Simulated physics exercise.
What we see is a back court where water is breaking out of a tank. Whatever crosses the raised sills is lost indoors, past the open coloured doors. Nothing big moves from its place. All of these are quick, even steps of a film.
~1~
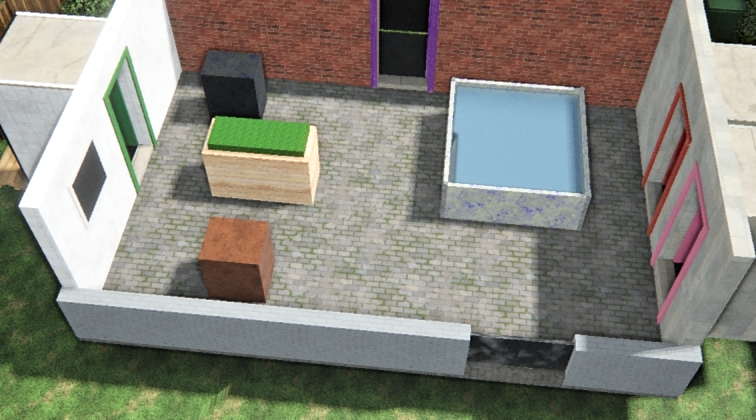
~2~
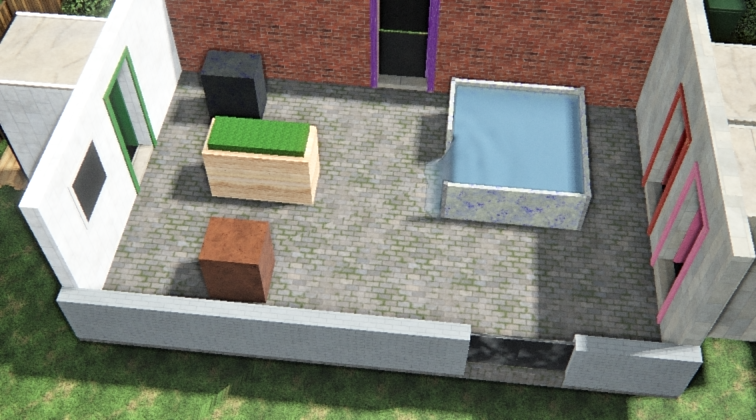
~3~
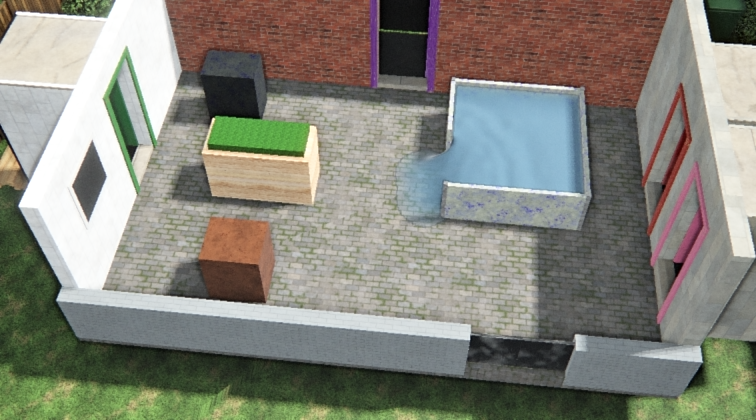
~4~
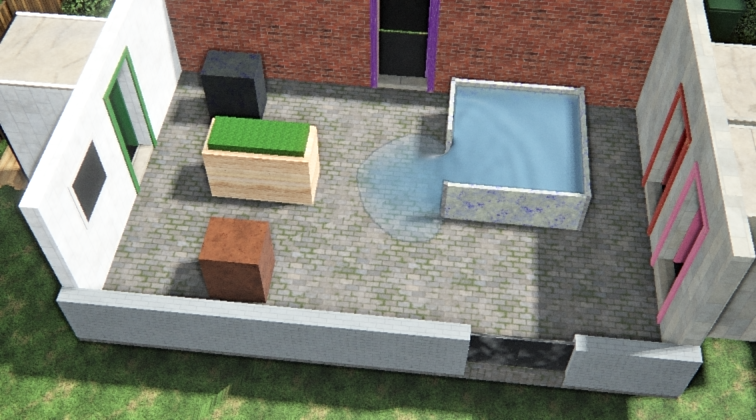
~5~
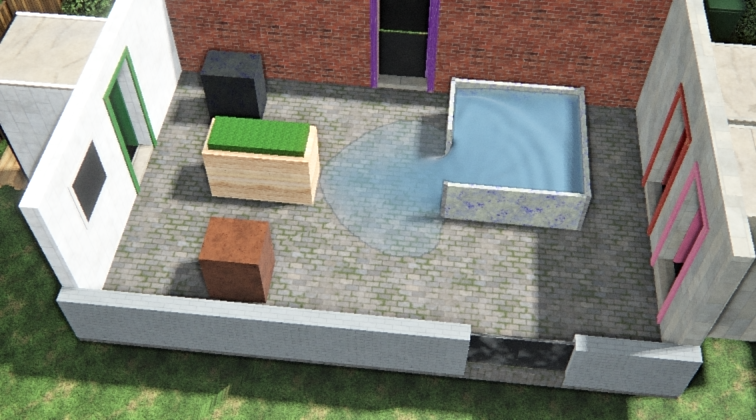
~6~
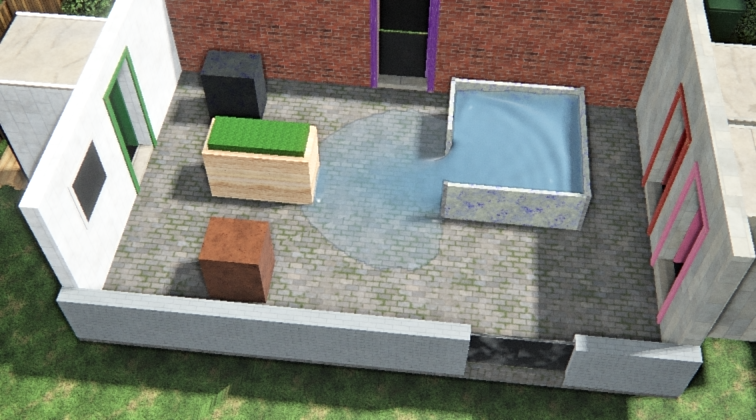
Water pouring from a gap in a raised tank's left side, fanning out across courtyard paving to a grass-topped wooden box.
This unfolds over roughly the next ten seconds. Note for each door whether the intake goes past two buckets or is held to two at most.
My prediction: The green door gets more than two buckets inside; the pink door gets two buckets or less inside; the red door gets two buckets or less inside; the purple door gets two buckets or less inside.
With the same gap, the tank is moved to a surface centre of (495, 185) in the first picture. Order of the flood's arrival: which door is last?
The red one.
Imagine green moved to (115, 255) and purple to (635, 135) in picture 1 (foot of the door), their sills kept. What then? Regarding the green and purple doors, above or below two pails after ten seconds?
Going through them, I find the green door overflows and the purple door escapes flooding.
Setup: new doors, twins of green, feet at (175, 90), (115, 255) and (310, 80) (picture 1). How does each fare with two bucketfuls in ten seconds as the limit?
Door by door: Ends up above, ends up above, ends up above.
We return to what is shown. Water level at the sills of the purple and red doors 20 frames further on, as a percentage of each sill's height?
Estimate, in order: 40 and 0 percent.
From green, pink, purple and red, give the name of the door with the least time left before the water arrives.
I'd say it's the purple one.
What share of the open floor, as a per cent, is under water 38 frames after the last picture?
My estimate is close to 90 per cent.
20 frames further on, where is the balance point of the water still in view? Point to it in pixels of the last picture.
Centre of mass: Roughly (379, 186).
A moment on, water covers 35 % of the floor; the green door not reached, the pink door not reached, the red door not reached, the purple door wet at the sill, nothing in.
Next, water covers 50 % of the floor; the green door wet at the sill, nothing in, the pink door not reached, the red door not reached, the purple door wet at the sill, nothing in.
Then, water covers 60 % of the floor; the green door under two buckets in, the pink door not reached, the red door not reached, the purple door wet at the sill, nothing in.
Later, water covers 90 % of the floor; the green door over two buckets in, the pink door wet at the sill, nothing in, the red door not reached, the purple door wet at the sill, nothing in.
In the end, water covers 95 % of the floor; the green door far over two buckets in, the pink door wet at the sill, nothing in, the red door wet at the sill, nothing in, the purple door wet at the sill, nothing in.
